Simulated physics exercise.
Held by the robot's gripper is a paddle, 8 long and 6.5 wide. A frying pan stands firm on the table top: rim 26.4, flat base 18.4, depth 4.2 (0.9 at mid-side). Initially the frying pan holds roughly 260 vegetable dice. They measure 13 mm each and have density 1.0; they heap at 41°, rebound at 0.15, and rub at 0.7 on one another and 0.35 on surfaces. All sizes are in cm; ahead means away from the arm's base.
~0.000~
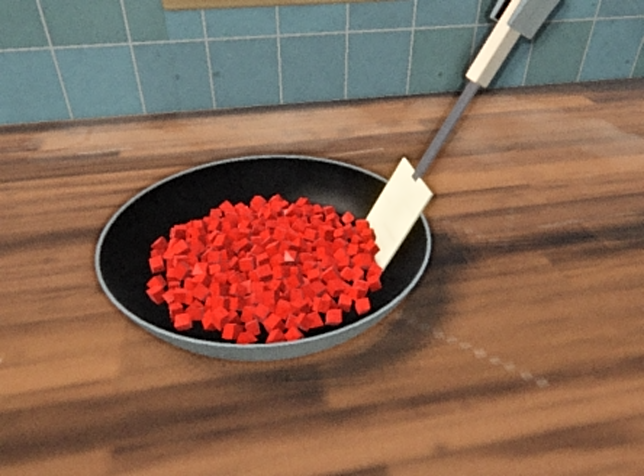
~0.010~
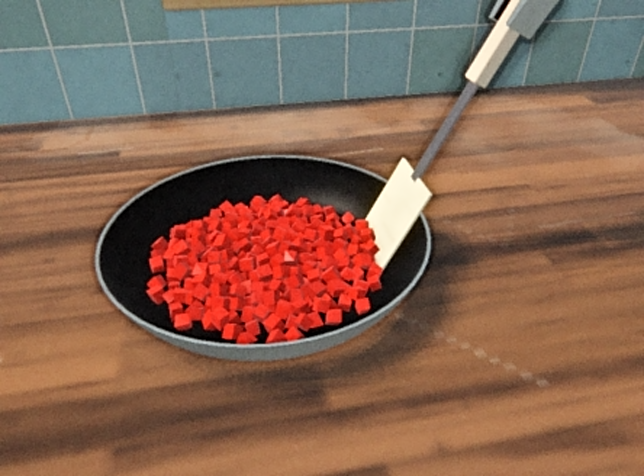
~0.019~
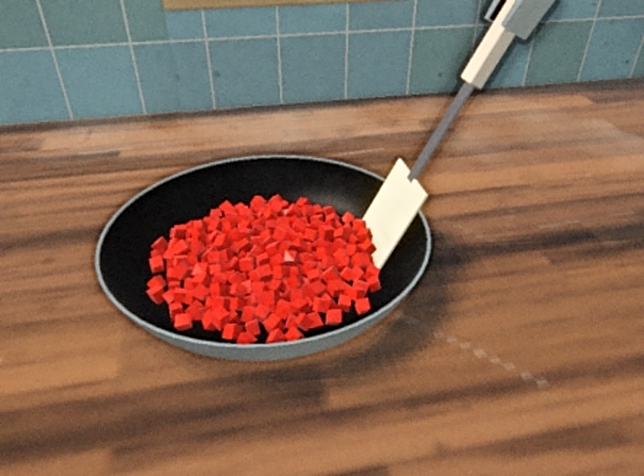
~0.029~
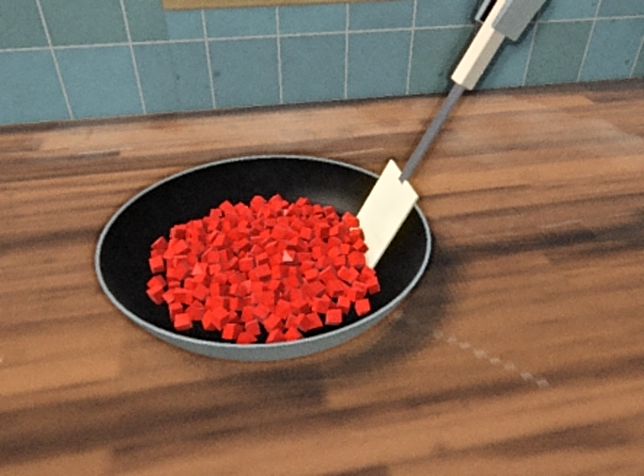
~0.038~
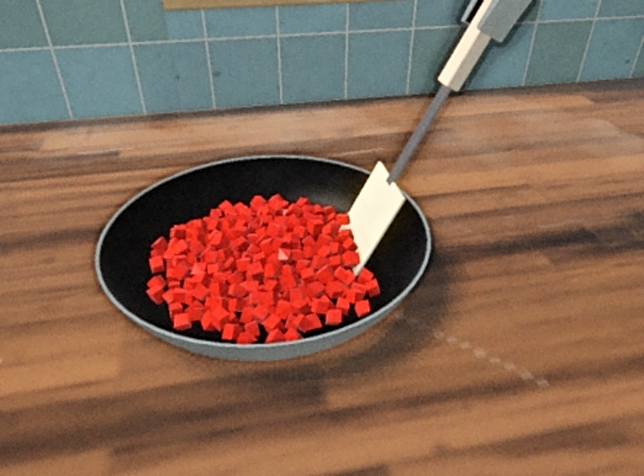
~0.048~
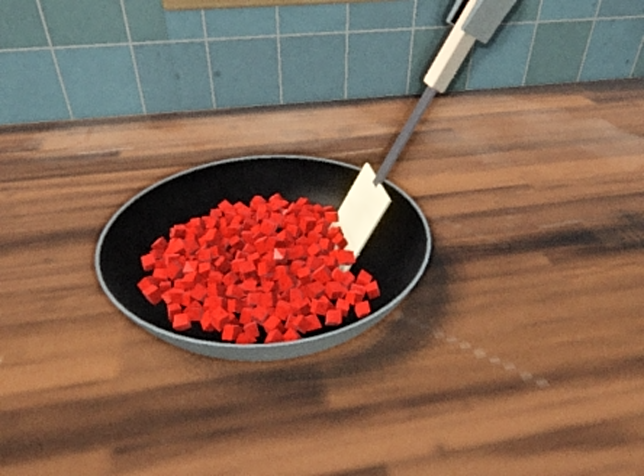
A pile of small red cubes sat in a black frying pan on a wooden counter while a robot-held pale paddle stayed still at first, then slid left into the pile, nudging some cubes slightly.
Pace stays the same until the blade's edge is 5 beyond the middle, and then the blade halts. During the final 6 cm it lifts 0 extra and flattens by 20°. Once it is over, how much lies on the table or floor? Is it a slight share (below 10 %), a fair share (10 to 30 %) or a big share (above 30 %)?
It is a slight share.
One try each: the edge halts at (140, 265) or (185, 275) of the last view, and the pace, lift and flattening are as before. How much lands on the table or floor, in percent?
Roughly 35 and 10 per cent.
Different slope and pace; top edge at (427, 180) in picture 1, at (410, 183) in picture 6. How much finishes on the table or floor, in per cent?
0 %.
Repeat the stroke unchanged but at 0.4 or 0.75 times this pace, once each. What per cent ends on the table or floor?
Roughly 0 percent for the first try, 5 percent for the second.
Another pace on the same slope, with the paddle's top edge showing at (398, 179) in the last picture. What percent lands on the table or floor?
About 5 percent.
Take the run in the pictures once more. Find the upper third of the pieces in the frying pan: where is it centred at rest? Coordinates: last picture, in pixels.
It is centred near (160, 259) in the last view.
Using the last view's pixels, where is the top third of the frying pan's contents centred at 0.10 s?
(225, 249).
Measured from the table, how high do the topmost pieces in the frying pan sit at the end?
It reaches about 5.5 cm.
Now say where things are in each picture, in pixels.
The first frame shows paddle top edge at (417, 175), sloping 63°; upper third of the load around (265, 249), from x 155 to 375, top at y 200; 257 in the frying pan.
The second frame shows paddle top edge at (417, 175), sloping 63°; upper third of the load around (265, 249), from x 155 to 375, top at y 200.
The third frame shows paddle top edge at (413, 176), sloping 63°; upper third of the load around (266, 249), from x 155 to 375, top at y 200.
The fourth frame shows paddle top edge at (404, 178), sloping 63°; upper third of the load around (271, 248), from x 155 to 375, top at y 200.
The fifth frame shows paddle top edge at (392, 179), sloping 63°; upper third of the load around (271, 247), from x 155 to 375, top at y 200.
The sixth frame shows paddle top edge at (378, 181), sloping 63°; upper third of the load around (267, 245), from x 150 to 375, top at y 200; 257 in the frying pan.
By 0.08 s, sloping 63°, highest piece 5 above the table; 257 in the frying pan.
By 0.10 s, sloping 57°, highest piece 7 above the table; 257 in the frying pan.
By 0.32 s, sloping 43°, highest piece 6 above the table; 248 in the frying pan, 9 on the table or floor.
By 1.37 s, sloping 43°, highest piece 5 above the table; 248 in the frying pan, 9 on the table or floor.
Final count, 248 in the frying pan, 9 on the table or floor. That is 4 % on the table or floor.
